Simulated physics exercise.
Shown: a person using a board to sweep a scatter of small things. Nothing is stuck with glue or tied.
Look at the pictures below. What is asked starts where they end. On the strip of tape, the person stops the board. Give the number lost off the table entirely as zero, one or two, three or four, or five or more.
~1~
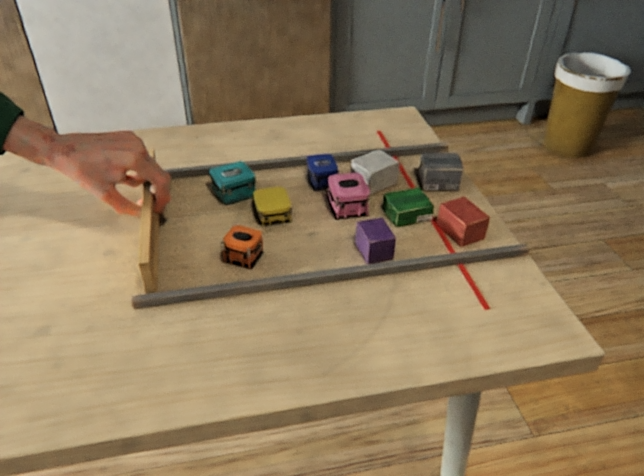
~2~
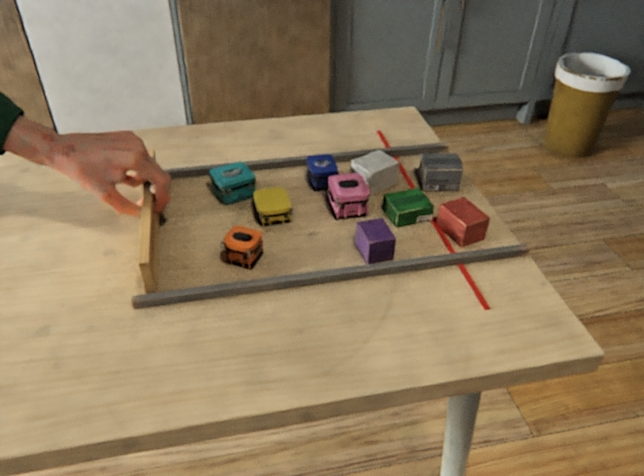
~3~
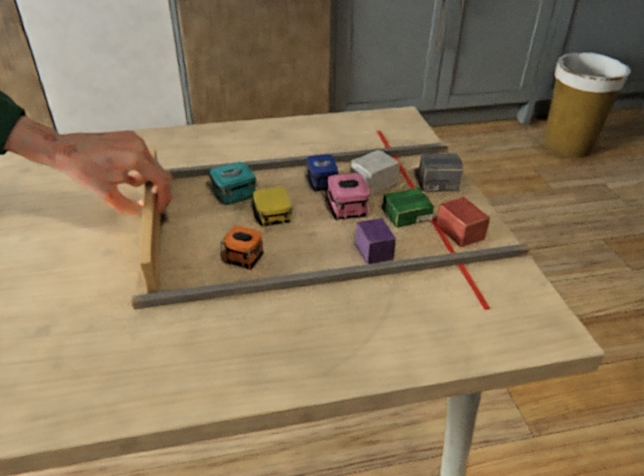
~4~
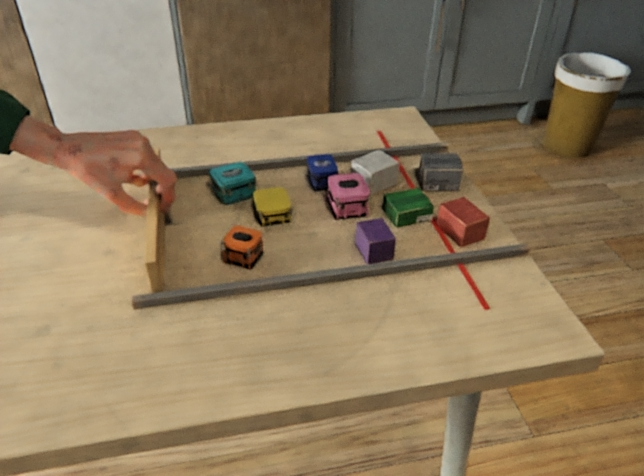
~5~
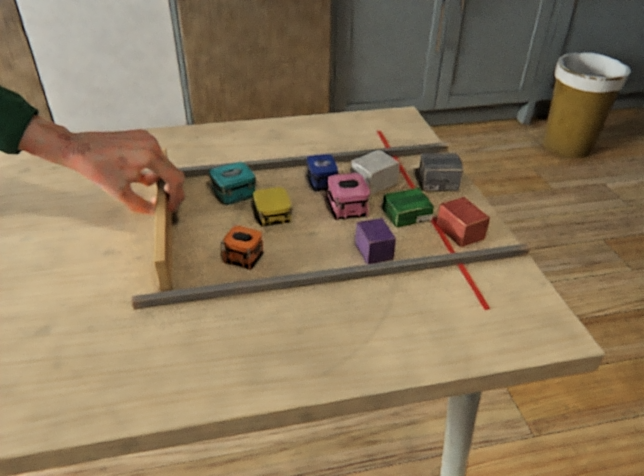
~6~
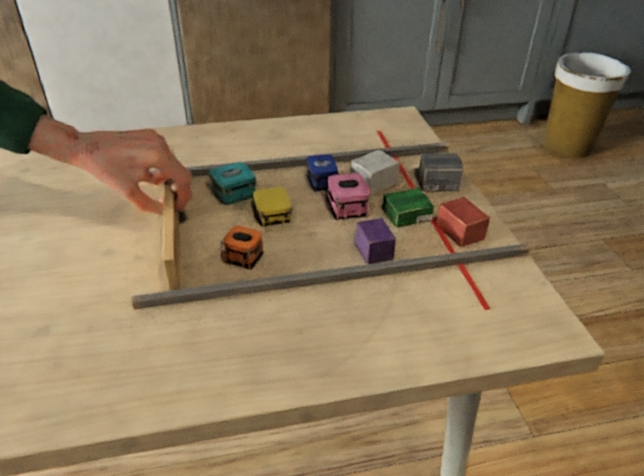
Count off: Three, maybe four.
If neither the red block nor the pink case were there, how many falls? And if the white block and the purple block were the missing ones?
Taking the two tries in turn, it comes to 2 and 2.
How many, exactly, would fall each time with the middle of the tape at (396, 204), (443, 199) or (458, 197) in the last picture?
The counts would be 1, 5 and 6.
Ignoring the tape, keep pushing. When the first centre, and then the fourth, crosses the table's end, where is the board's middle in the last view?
At (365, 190) for the first, at (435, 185) for the fourth.
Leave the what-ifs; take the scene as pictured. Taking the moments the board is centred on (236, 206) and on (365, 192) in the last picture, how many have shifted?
First 2, after that 9.
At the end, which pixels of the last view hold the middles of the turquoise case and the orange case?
Turquoise case at about (424, 166), orange case at about (451, 215).
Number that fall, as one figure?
Precisely 3.
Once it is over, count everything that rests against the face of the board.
At rest, 4 are in contact.
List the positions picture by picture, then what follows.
The first picture shows grey box (440, 172); red block (463, 221); green box (408, 207); board (151, 215); tape (422, 201).
The second picture shows red block (463, 222); yellow case (272, 207).
The third picture shows green box (408, 207); board (152, 215).
The fourth picture shows grey box (440, 172); pink case (348, 196).
The fifth picture shows red block (463, 222); white block (375, 172).
The sixth picture shows grey box (440, 172); red block (463, 222); green box (408, 207); board (172, 213); tape (422, 201).
A little later, none off yet; grey box at rest near (440, 172); red block at rest near (463, 222); green box at rest near (408, 207).
When it is over, the number that fall off is three or four; down, white block, green box and grey box.
